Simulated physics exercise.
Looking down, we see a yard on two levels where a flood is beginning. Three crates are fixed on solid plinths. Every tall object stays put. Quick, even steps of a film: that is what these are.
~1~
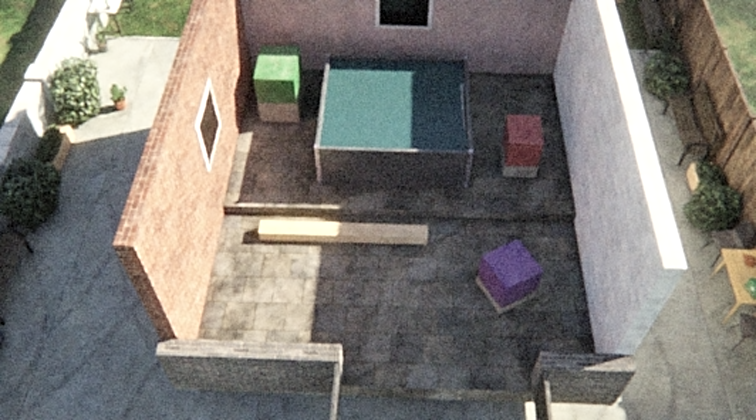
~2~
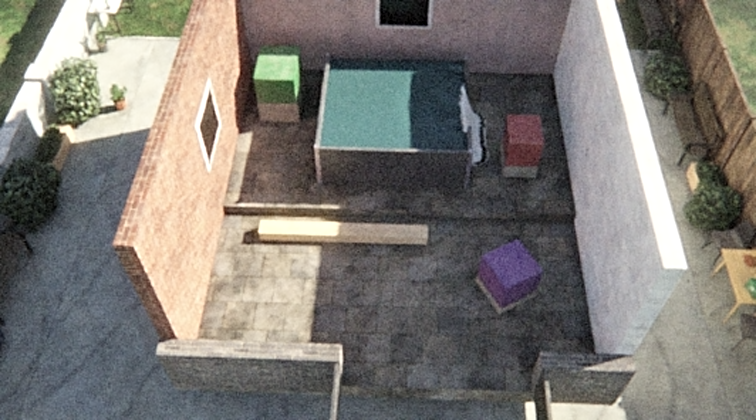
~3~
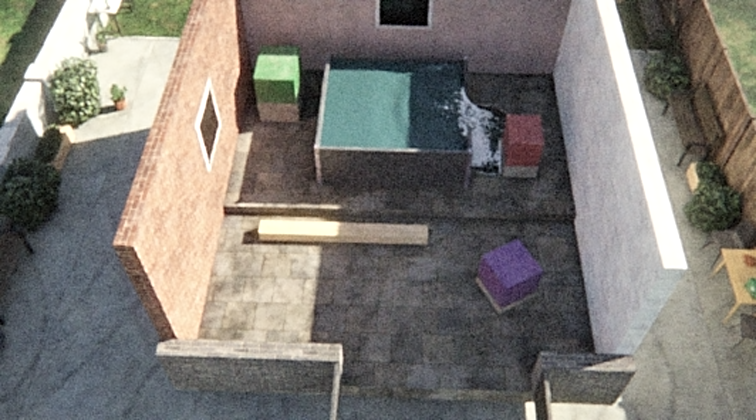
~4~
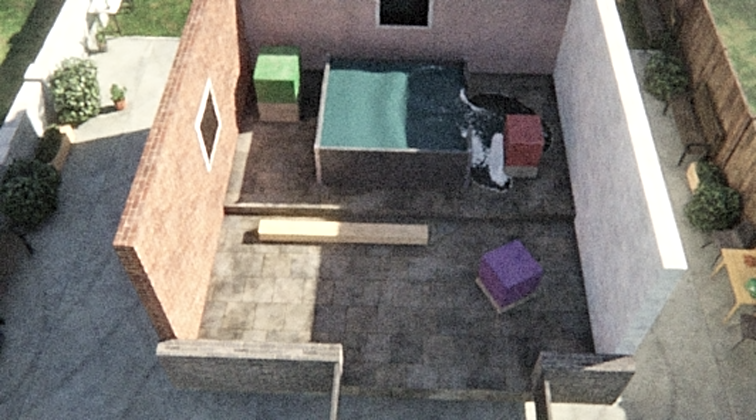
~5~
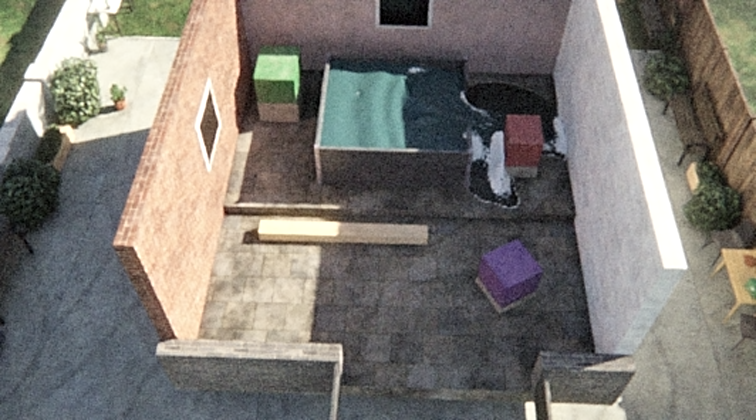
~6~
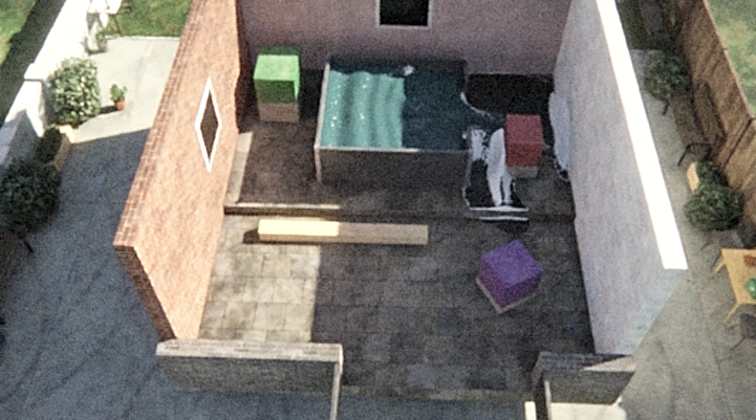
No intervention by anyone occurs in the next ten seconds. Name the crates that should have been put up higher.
Afterwards, the red crate ends up wet; the purple crate ends up wet; the green crate ends up dry.
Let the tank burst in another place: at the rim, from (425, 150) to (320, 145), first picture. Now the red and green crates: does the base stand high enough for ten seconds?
As it turns out, the red crate is left untouched, and the green crate is left untouched.
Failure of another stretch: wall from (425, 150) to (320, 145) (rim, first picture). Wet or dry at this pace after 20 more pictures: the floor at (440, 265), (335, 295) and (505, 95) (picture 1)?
Point one: Reached. Point two: Reached. Point three: Not reached.
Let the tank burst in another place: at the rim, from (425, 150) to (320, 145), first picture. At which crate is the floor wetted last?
My pick is the red crate.
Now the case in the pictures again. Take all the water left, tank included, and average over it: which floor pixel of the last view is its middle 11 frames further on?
(439, 140).
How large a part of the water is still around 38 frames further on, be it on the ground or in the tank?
I'd put it at about 94 per cent.
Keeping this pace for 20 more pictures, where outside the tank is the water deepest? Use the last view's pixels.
It should be deepest at about (261, 79).
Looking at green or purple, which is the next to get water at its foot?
The one in purple comes first.
A moment on, water covers 30 % of the floor; the red crate water round its plinth, the purple crate water round its plinth, the green crate not reached.
Next, water covers 45 % of the floor; the red crate water round its plinth, the purple crate water round its plinth, the green crate not reached.
Then, water covers 65 % of the floor; the red crate water round its plinth, the purple crate water round its plinth, the green crate water round its plinth.
Later, water covers 90 % of the floor; the red crate water round its plinth, the purple crate water round its plinth, the green crate water round its plinth.
In the end, water covers 95 % of the floor; the red crate was topped, the purple crate was topped, the green crate stayed above the water.
